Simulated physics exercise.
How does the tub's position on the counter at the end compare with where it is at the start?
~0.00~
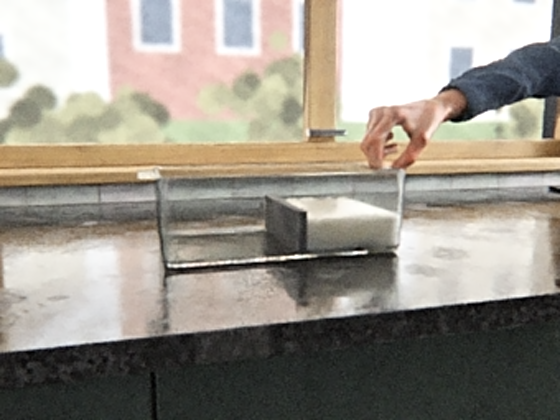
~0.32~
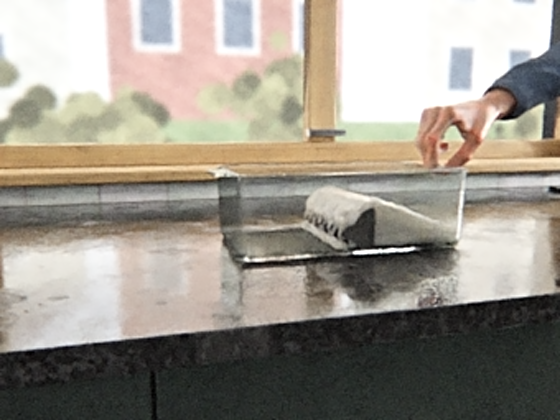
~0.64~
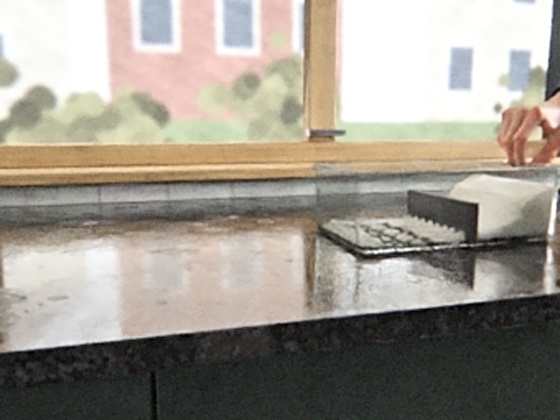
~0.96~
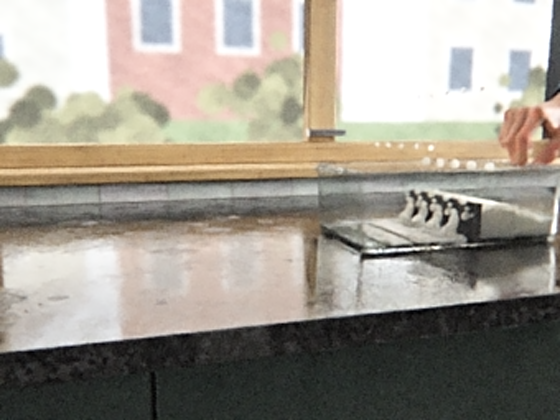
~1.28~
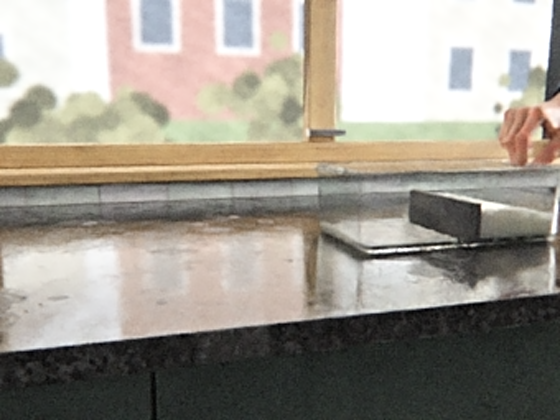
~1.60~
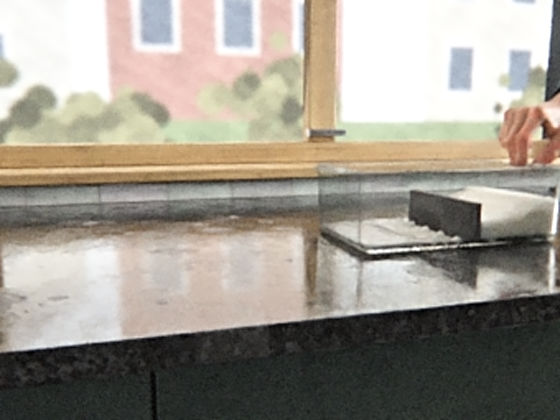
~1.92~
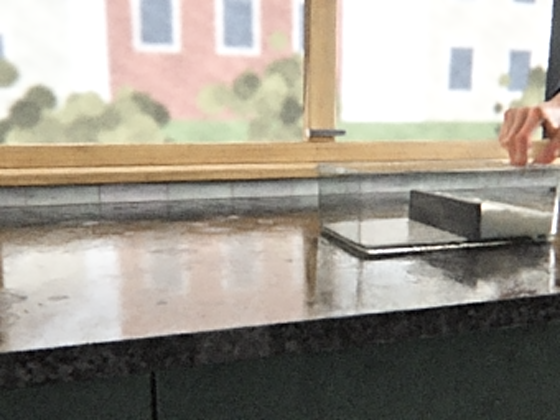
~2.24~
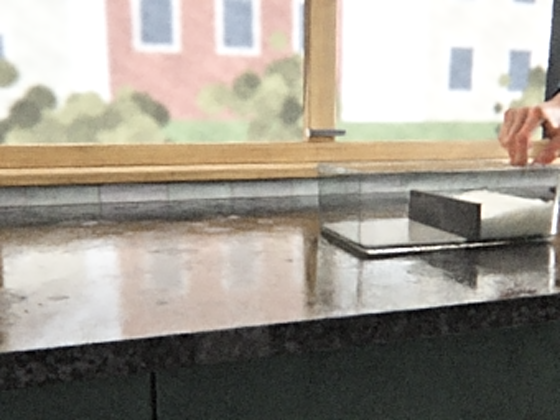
The tub starts near the middle of the view, below the window, and ends farther to the right, at the right edge of the view.
